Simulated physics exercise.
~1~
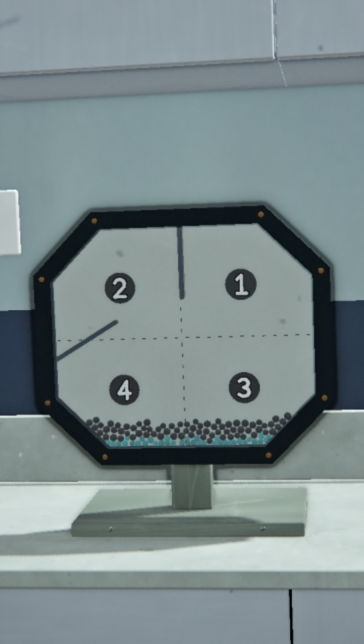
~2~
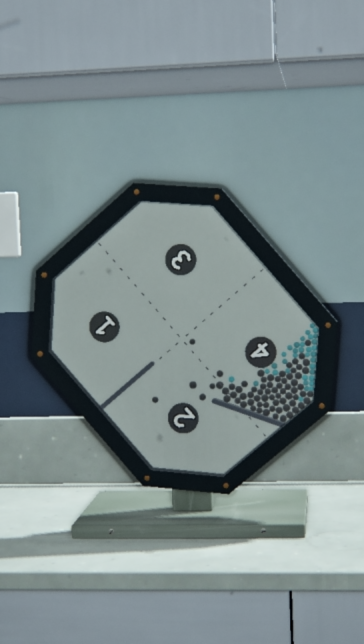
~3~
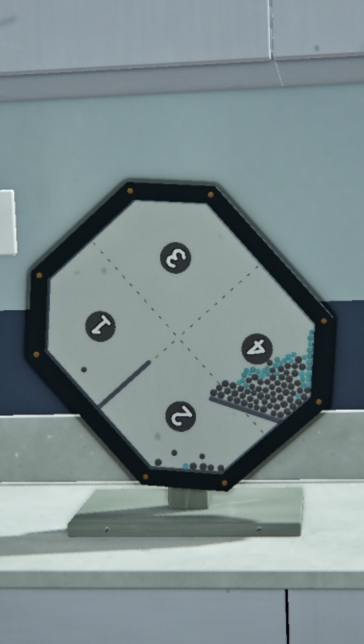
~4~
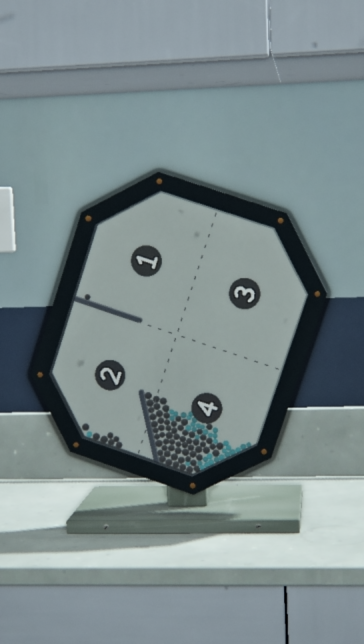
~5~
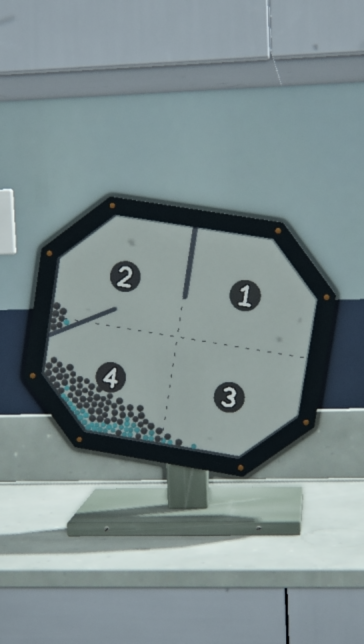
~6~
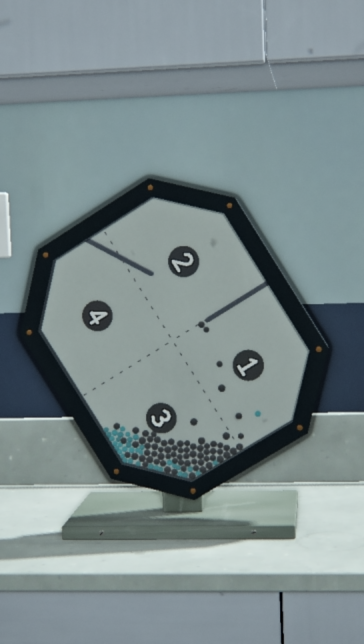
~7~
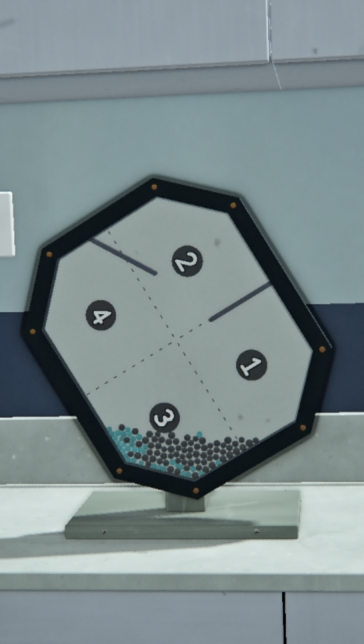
On a pale counter, an eight-sided clear-faced case of small black and turquoise beads turned far anticlockwise, spilling them past a thin bar, then swung back clockwise beyond level and stopped tilted, the beads settled along the bottom, mostly in quarter three.
